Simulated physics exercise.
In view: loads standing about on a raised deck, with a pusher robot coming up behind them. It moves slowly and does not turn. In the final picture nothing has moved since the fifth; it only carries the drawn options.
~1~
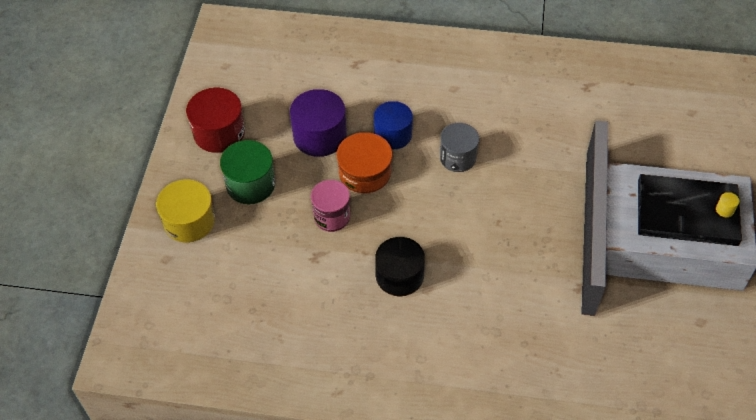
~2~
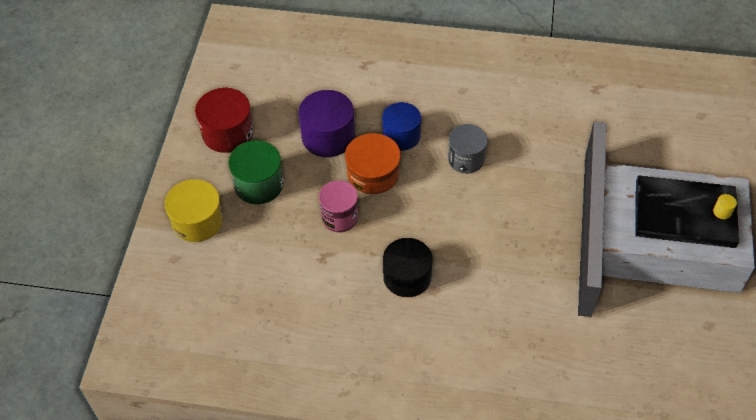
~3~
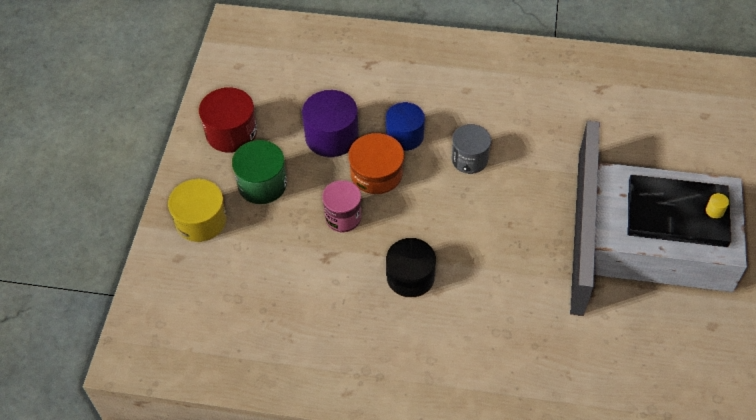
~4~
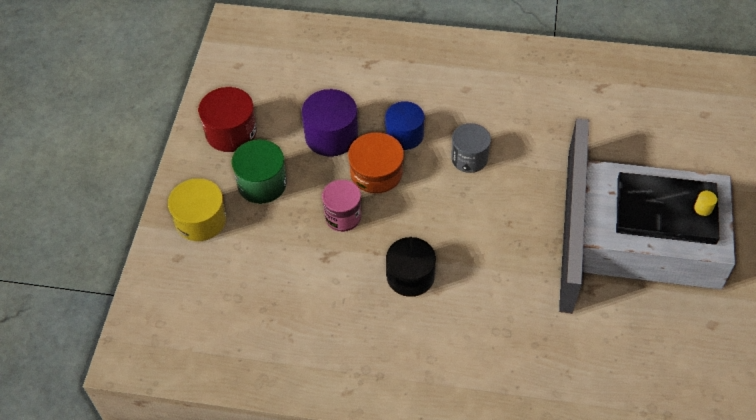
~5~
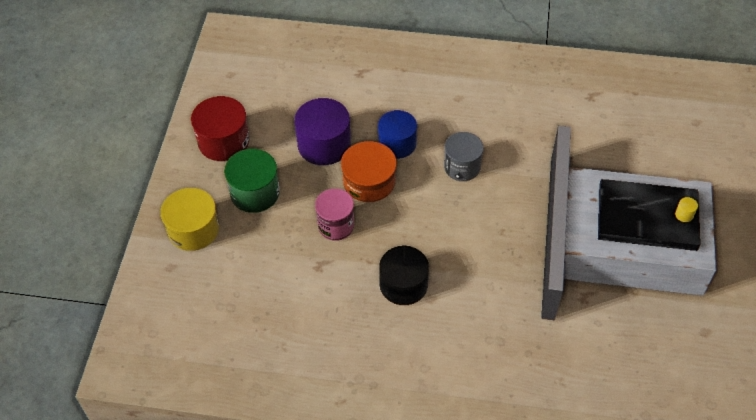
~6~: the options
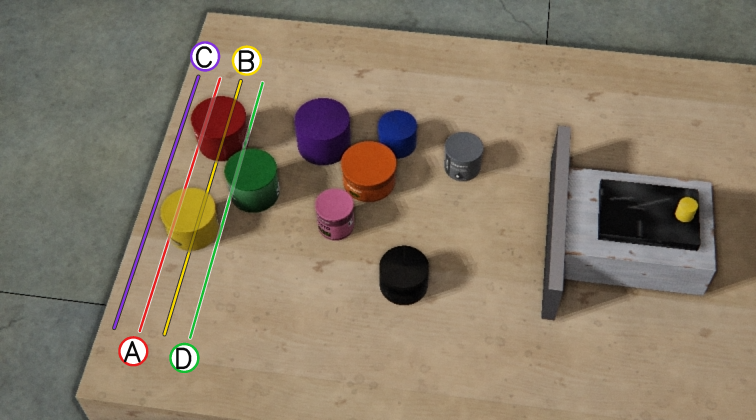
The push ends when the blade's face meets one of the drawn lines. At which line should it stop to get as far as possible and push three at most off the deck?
It can go as far as A.
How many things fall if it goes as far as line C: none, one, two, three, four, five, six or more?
In all, six or more.
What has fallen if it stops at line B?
The red pail goes over.
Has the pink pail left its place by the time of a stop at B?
By then, yes.
On the copy, A at (183, 194); B at (206, 196); C at (160, 191); D at (230, 199).
On A. First, robot (498, 196); black canister (379, 273); blue canister (382, 127).
Then, robot (361, 181); red pail (199, 126); green pail (212, 180).
Finally, robot (255, 169); red pail over the edge; green pail over the edge; two fallen.
By contrast, B is within the limit but short; C drops six; D is within the limit but short.
